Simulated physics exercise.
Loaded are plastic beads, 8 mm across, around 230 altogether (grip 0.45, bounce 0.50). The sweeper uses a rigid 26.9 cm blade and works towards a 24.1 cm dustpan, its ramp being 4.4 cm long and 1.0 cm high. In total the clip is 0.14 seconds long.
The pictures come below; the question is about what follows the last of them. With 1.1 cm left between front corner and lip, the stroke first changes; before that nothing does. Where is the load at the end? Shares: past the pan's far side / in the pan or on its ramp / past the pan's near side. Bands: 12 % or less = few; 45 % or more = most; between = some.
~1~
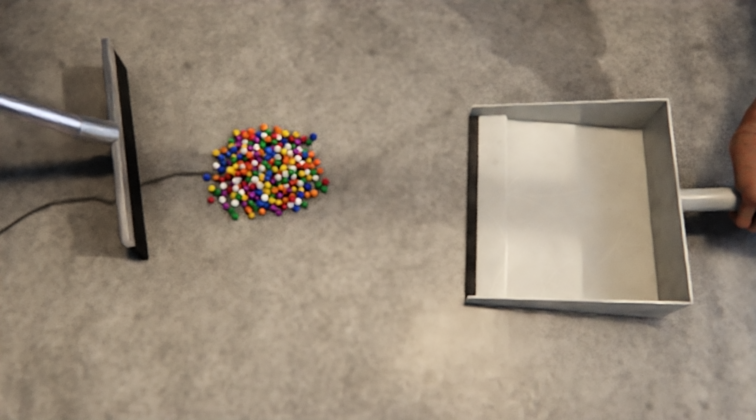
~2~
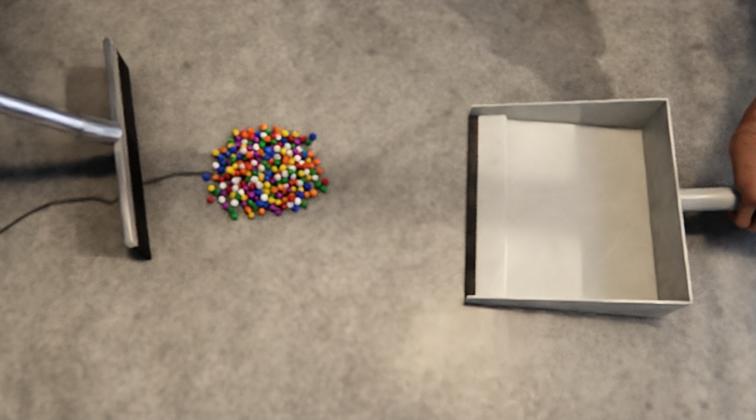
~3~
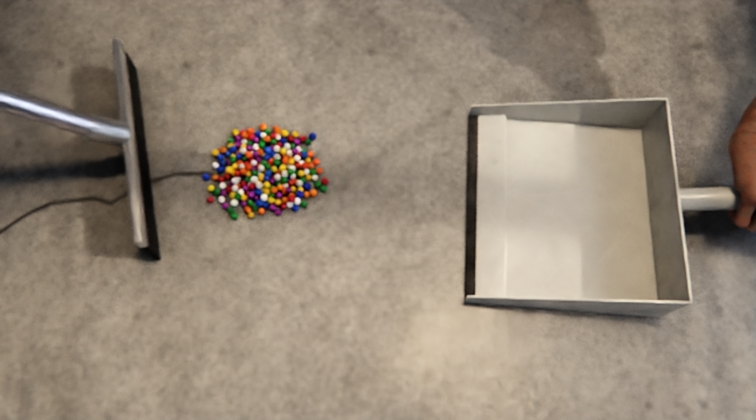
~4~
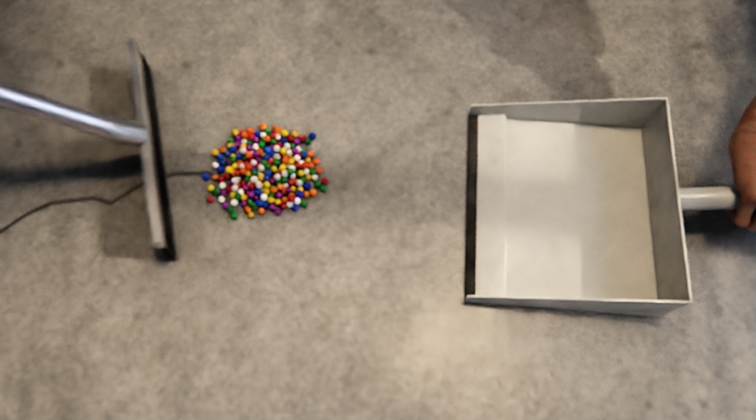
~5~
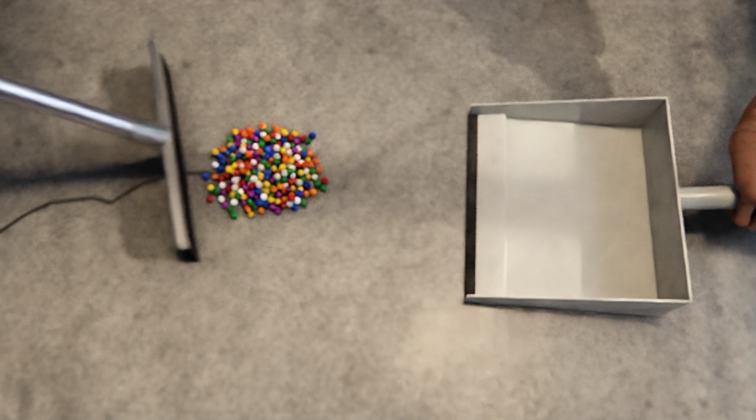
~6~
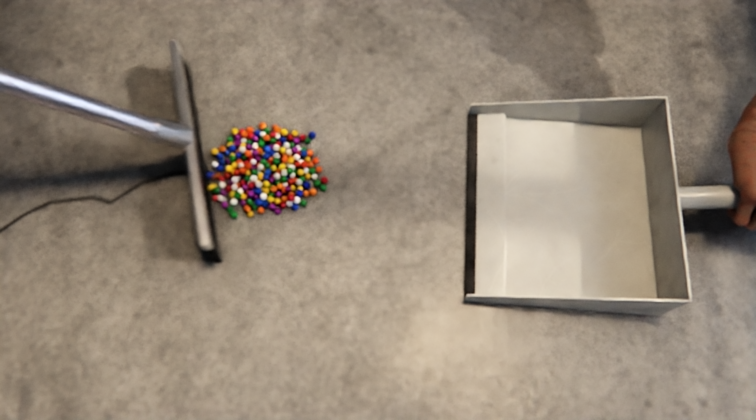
Shares - far side: Some; pan: Some; near side: Few.
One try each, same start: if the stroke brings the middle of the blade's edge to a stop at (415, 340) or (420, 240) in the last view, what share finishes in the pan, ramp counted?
Some 0 and 20 per cent.
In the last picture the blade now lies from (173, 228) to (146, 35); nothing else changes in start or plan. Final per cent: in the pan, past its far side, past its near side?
Per cent by place - pan 15, far side 45, near side 0.
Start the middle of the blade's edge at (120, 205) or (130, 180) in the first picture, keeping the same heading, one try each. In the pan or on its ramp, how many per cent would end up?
The two tries give about 25 % and about 25 %.
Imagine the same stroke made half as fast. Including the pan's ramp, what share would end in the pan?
Then about 5 per cent.
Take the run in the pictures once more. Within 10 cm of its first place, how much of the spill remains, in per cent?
I'd estimate roughly 0 per cent.
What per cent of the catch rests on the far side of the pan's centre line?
I'd put it near 70 per cent.
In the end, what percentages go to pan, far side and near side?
Far side - 30; pan - 30; near side - 0.
Then, 0.15 s after the last picture, middle of the blade 19 cm from the lip; 0 % over the lip, far side 5 %, near side 0 %.
Then, 0.26 s after the last picture, middle of the blade 9 cm from the lip; 0 % over the lip, far side 20 %, near side 0 %.
Then, 0.49 s after the last picture, middle of the blade 5 cm from the lip; 35 % over the lip, far side 30 %, near side 0 %.
In the end, far side 30 %, pan 30 %, near side 0 %, in front of the lip or behind the blade 40 %.
